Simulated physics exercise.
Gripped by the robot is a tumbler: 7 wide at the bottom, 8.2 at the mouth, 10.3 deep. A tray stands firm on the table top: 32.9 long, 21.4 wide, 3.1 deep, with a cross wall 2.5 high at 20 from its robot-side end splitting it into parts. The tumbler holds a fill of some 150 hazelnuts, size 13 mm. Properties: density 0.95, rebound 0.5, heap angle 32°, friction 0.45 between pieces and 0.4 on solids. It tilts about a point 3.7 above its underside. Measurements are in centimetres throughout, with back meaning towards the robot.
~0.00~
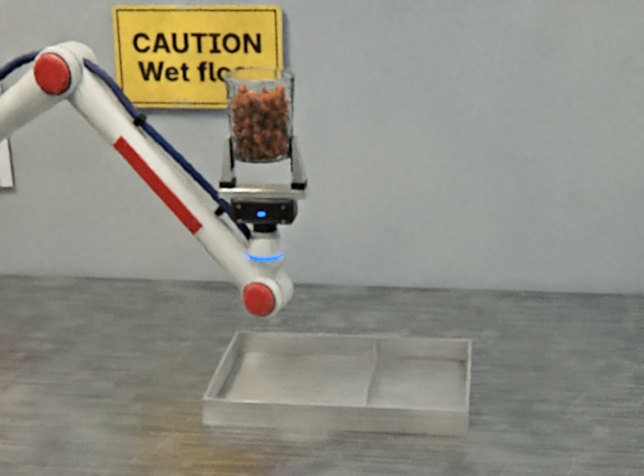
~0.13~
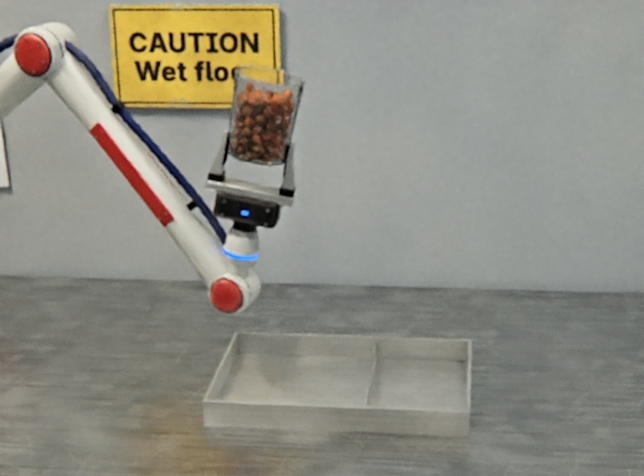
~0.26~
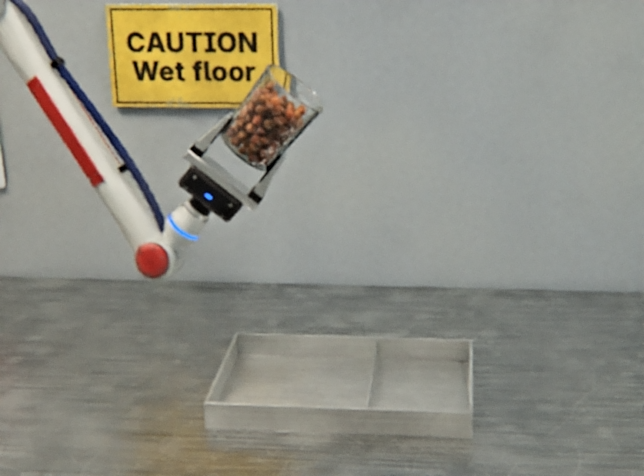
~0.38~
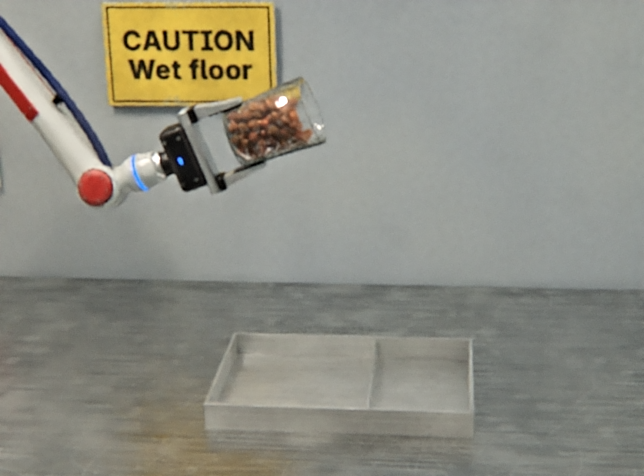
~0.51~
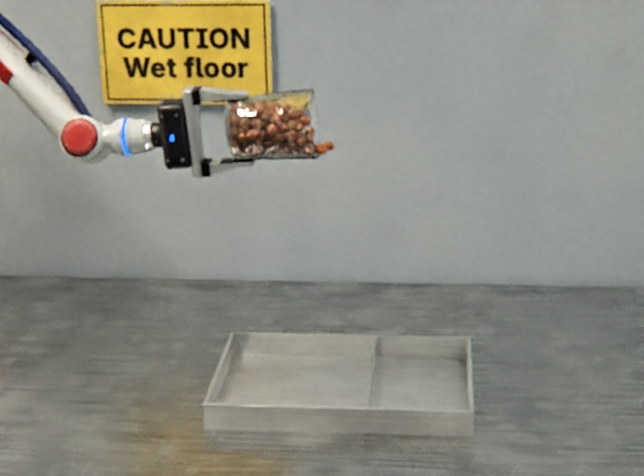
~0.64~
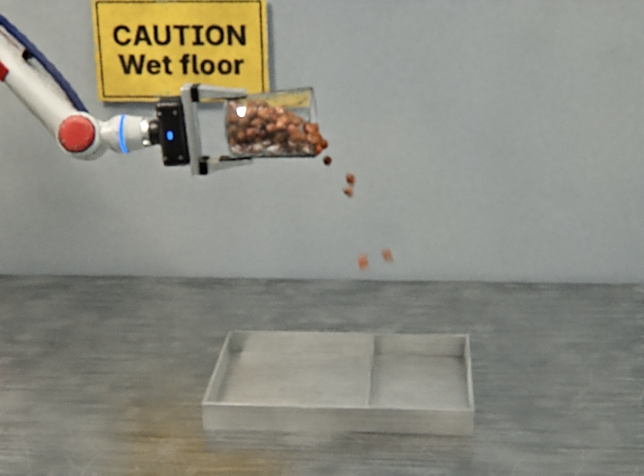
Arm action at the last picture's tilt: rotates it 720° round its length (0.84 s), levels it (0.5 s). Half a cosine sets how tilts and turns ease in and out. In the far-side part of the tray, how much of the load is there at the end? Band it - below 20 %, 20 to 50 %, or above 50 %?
My answer is 20 to 50 %.
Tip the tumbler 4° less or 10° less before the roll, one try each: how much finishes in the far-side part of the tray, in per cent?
You'd get close to 15 per cent, then close to 10 per cent.
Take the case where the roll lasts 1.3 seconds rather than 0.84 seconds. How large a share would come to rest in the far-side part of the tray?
Then roughly 35 per cent.
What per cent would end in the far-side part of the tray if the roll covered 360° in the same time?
I'd put it at about 20 %.
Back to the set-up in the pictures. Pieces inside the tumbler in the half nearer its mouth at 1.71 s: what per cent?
I'd put it at some 35 per cent.
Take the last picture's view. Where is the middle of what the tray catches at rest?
Middle: Close to (412, 376).
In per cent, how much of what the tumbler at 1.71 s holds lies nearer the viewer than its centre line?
My guess would be around 45 per cent.
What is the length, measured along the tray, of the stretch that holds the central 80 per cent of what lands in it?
I'd put it at around 26 cm.
After 1.18 s, tipped 86°, highest piece 40 above the table; 104 in the tumbler, 15 in the far-side part, 11 in the robot-side part, 1 on the table or floor, 16 in flight or on a rim.
After 1.71 s, tipped 48°, highest piece 39 above the table; 75 in the tumbler, 34 in the far-side part, 21 in the robot-side part, 6 on the table or floor, 11 in flight or on a rim.
After 2.18 s, upright, highest piece 38 above the table; 75 in the tumbler, 40 in the far-side part, 24 in the robot-side part, 8 on the table or floor.
After 2.88 s, upright, highest piece 38 above the table; 75 in the tumbler, 40 in the far-side part, 24 in the robot-side part, 8 on the table or floor.
In the end, 75 in the tumbler, 40 in the far-side part, 24 in the robot-side part, 8 on the table or floor. That is 27 % in the far-side part of the tray.
